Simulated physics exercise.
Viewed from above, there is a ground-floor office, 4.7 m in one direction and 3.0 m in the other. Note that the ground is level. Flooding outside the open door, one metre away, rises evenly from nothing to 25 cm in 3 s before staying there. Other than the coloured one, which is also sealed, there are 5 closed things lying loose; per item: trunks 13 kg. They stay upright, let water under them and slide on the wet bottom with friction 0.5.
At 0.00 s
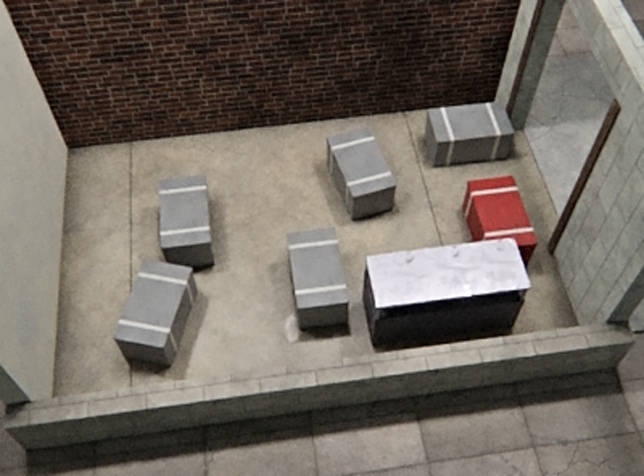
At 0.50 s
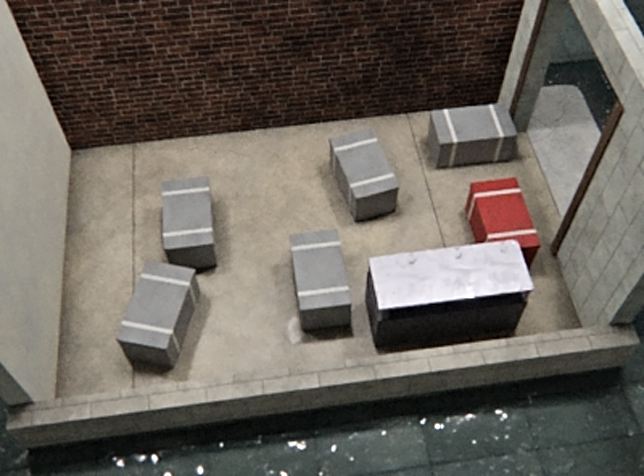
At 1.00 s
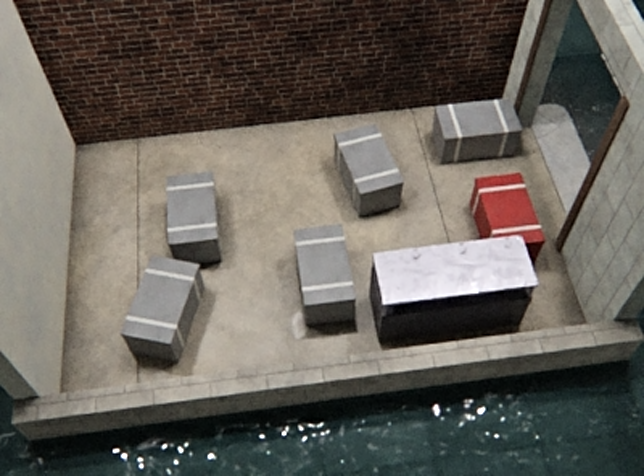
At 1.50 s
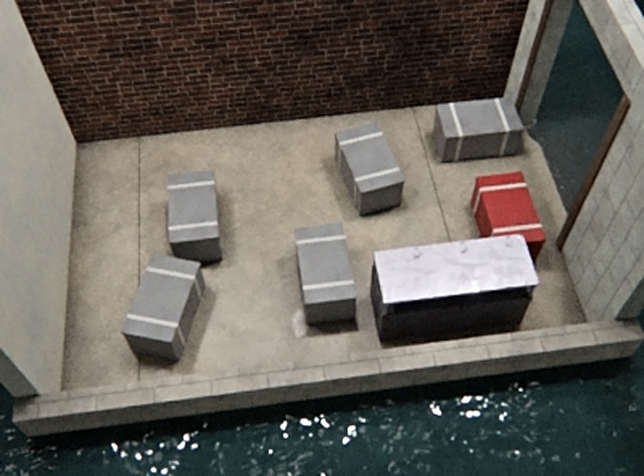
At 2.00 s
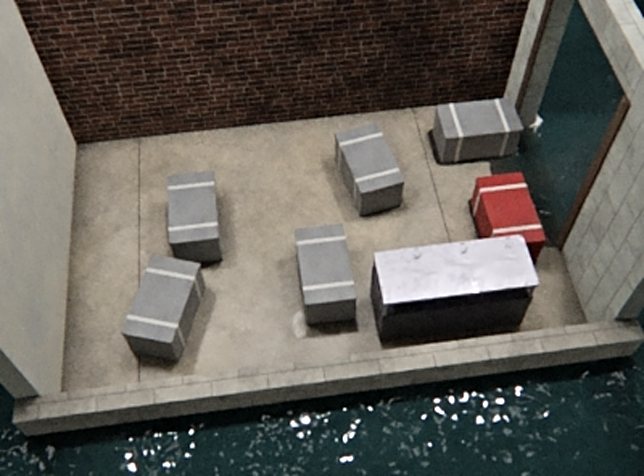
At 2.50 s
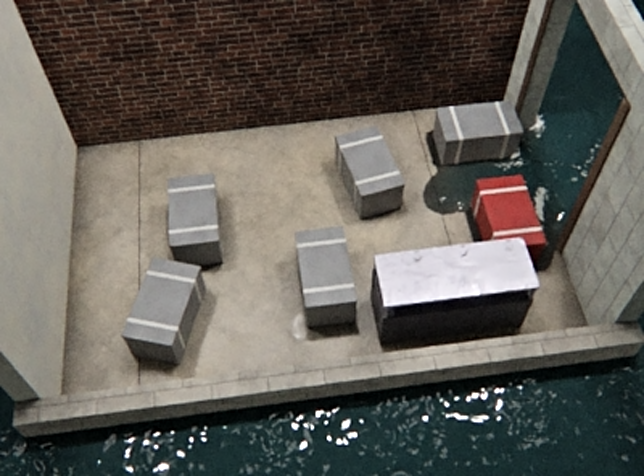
In a brick-backed office seen from above, water covers the paving outside, then enters through the open doorway on the right and spreads across the floor near a red trunk, while the trunk and the grey boxes stay put.
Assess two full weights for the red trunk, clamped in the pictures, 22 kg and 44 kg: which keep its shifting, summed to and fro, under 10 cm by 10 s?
Neither weight does.
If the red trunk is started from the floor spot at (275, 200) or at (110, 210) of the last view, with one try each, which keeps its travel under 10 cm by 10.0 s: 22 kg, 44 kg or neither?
The first try gives failure with both; the second gives failure with both.
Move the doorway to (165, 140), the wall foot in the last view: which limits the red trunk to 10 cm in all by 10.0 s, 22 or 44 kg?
Okay, so both masses fail.
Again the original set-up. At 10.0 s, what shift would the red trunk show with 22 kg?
Shift: About 300 cm.
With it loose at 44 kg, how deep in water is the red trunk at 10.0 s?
Close to 13 cm deep.
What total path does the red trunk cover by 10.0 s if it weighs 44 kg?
The total path comes to around 250 cm.
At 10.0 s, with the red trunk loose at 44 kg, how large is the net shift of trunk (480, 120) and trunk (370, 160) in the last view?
The first is 40 cm from its start, the second 200 cm.
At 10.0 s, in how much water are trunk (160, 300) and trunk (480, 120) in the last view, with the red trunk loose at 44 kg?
First about 13 cm, second about 8 cm.
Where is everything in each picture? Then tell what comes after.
In the first picture, the red trunk at (502, 211) rests on the ground; 0.0 m2 under water; 0 of 6 have shifted.
In the second picture, the red trunk at (505, 213) rests on the ground; 0.0 m2 under water; 0 of 6 have shifted.
In the third picture, the red trunk at (509, 208) rests on the ground; 0.0 m2 under water; 0 of 6 have shifted.
In the fourth picture, the red trunk at (510, 207), on the bottom; 0.0 m2 under water; 0 of 6 have shifted.
In the fifth picture, the red trunk at (510, 208), on the bottom; 0.3 m2 under water; 0 of 6 have shifted.
In the sixth picture, the red trunk at (511, 211), on the bottom; 0.8 m2 under water; 0 of 6 have shifted.
After 3.5 s the red trunk would be 68 cm from its start with 22 kg and 24 cm from its start with 44 kg; 7 cm of water round it then.
After 4.5 s the red trunk would be 139 cm from its start with 22 kg and 76 cm from its start with 44 kg; 7 cm of water round it then.
After 7.0 s the red trunk would be 346 cm from its start with 22 kg and 163 cm from its start with 44 kg; 8 cm of water round it then.
After 10.0 s the red trunk would be 292 cm from its start with 22 kg and 197 cm from its start with 44 kg; 13 cm of water round it then.
